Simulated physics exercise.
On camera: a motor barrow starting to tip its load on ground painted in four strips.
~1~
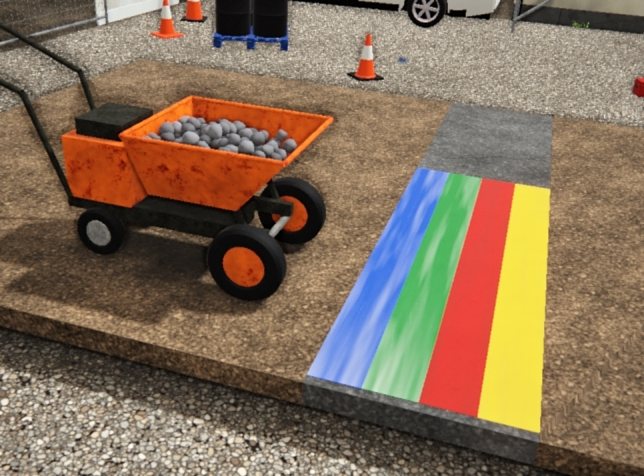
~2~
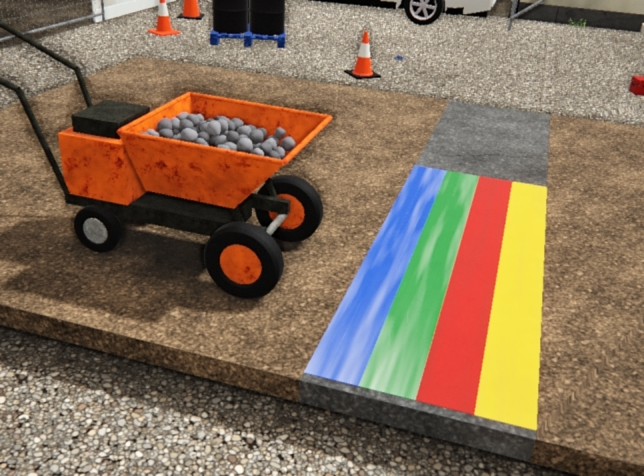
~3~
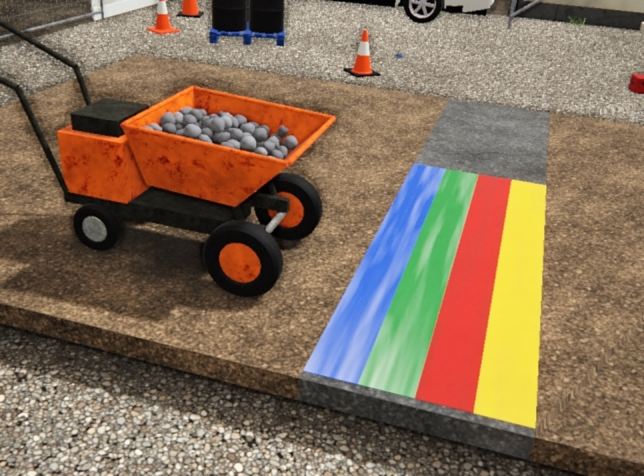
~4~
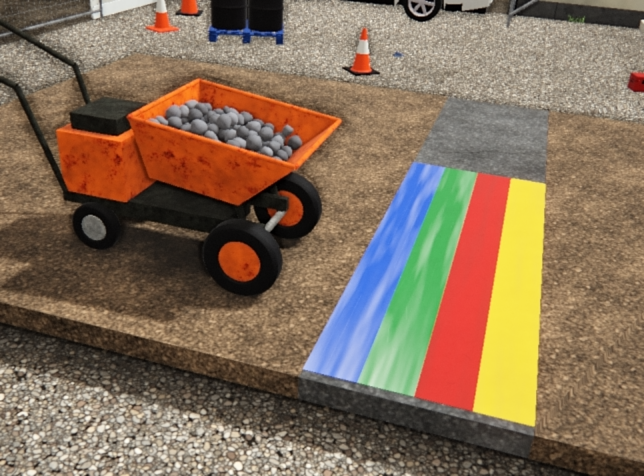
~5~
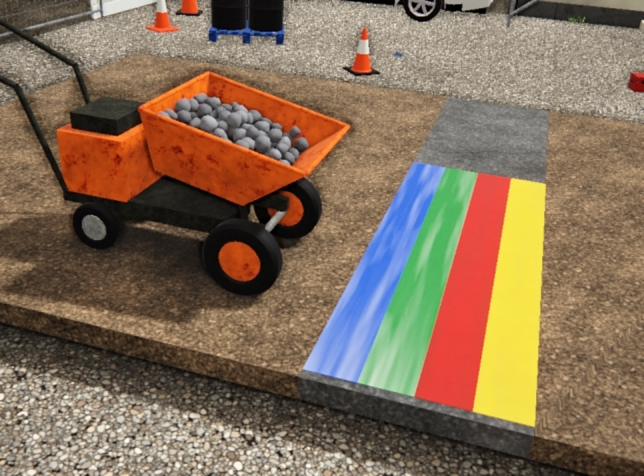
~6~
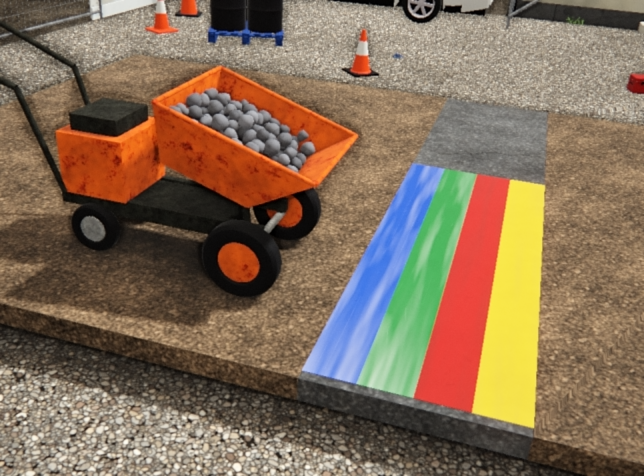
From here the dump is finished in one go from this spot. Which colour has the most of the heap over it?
Most lies over the green band.
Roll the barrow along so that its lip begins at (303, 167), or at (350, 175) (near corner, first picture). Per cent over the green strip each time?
Near 40 % and 10 %.
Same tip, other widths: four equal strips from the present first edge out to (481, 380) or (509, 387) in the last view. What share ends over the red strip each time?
The first gives 30 %, the second 20 %.
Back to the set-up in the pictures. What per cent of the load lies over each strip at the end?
About: Blue strip 15, green strip 40, red strip 20, yellow strip 5 per cent.
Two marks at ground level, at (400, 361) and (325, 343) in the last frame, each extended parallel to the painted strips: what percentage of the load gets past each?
First some 40, then 80 per cent.
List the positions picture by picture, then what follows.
The first picture shows lip of the skip near (284, 164), level; top of the load near (218, 145), round cobbles; blue strip near (350, 348); green strip near (402, 360); red strip near (456, 373); yellow strip near (512, 386).
The second picture shows lip of the skip near (283, 163), level; top of the load near (216, 142).
The third picture shows lip of the skip near (288, 164), tipped barely; top of the load near (211, 127).
The fourth picture shows lip of the skip near (295, 168), tipped a little; top of the load near (217, 123).
The fifth picture shows lip of the skip near (305, 175), tipped a little; top of the load near (205, 126).
The sixth picture shows lip of the skip near (315, 185), tipped clearly; top of the load near (214, 122); blue strip near (345, 344); green strip near (397, 356); red strip near (451, 368); yellow strip near (507, 382).
Shortly afterwards, skip tipped steeply; the whole lot in the skip.
Next, skip tipped right over; near two thirds in the skip; a little over the blue strip; near a quarter over the green strip; only a few over the red strip.
Some moments later, skip tipped right over; near a quarter in the skip; near a quarter over the blue strip; near a third over the green strip; near a quarter over the red strip; a little over the yellow strip; only a few off the paint.
In the end, skip tipped right over; near a quarter in the skip; near a quarter over the blue strip; near a third over the green strip; near a quarter over the red strip; a little over the yellow strip; only a few off the paint.
